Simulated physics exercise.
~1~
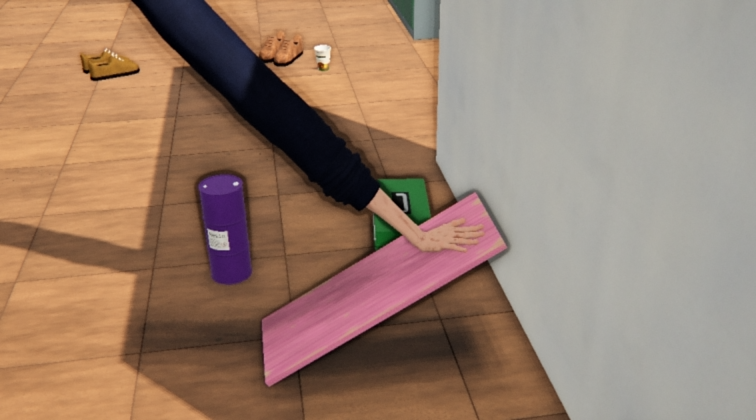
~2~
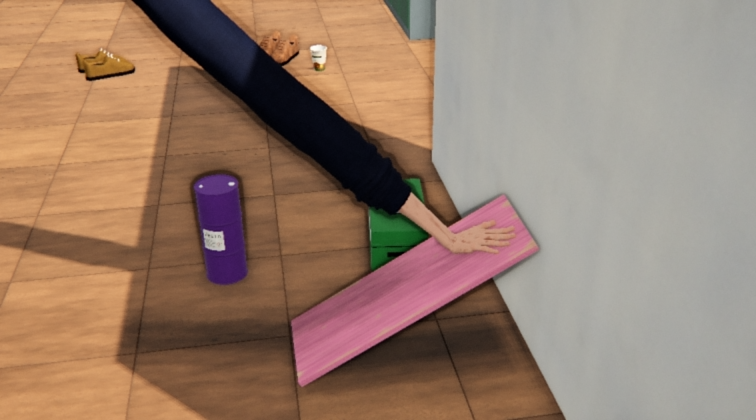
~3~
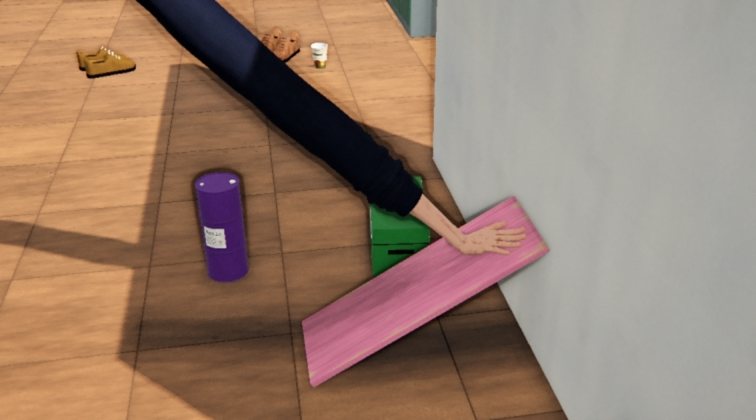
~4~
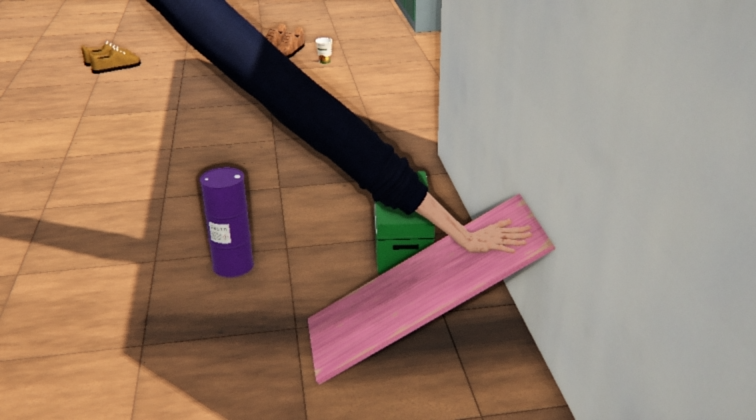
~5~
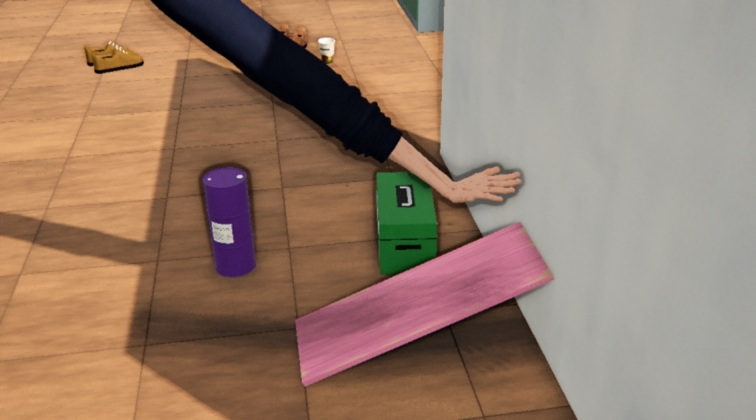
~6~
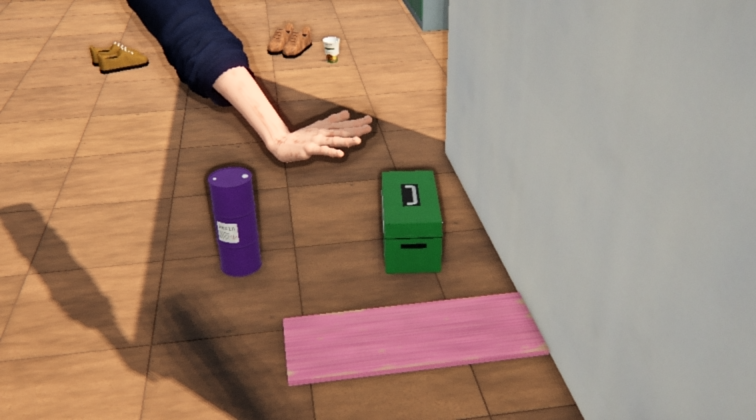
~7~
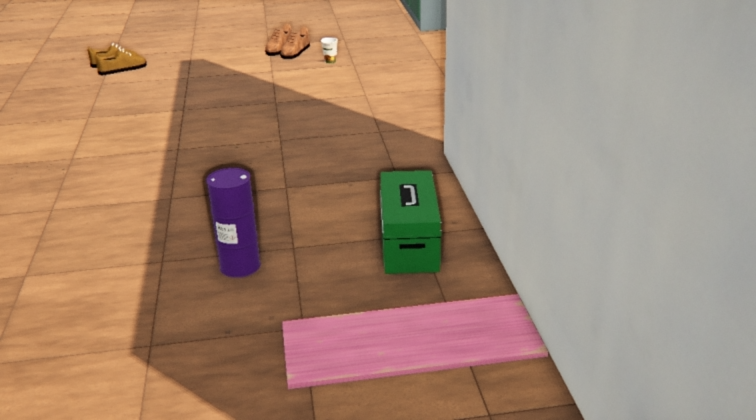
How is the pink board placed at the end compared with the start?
At the start it is held tilted, with its upper end up by the wall under a hand. At the end it lies flat on the floor, lower in view and a little further right, with its right end by the wall.
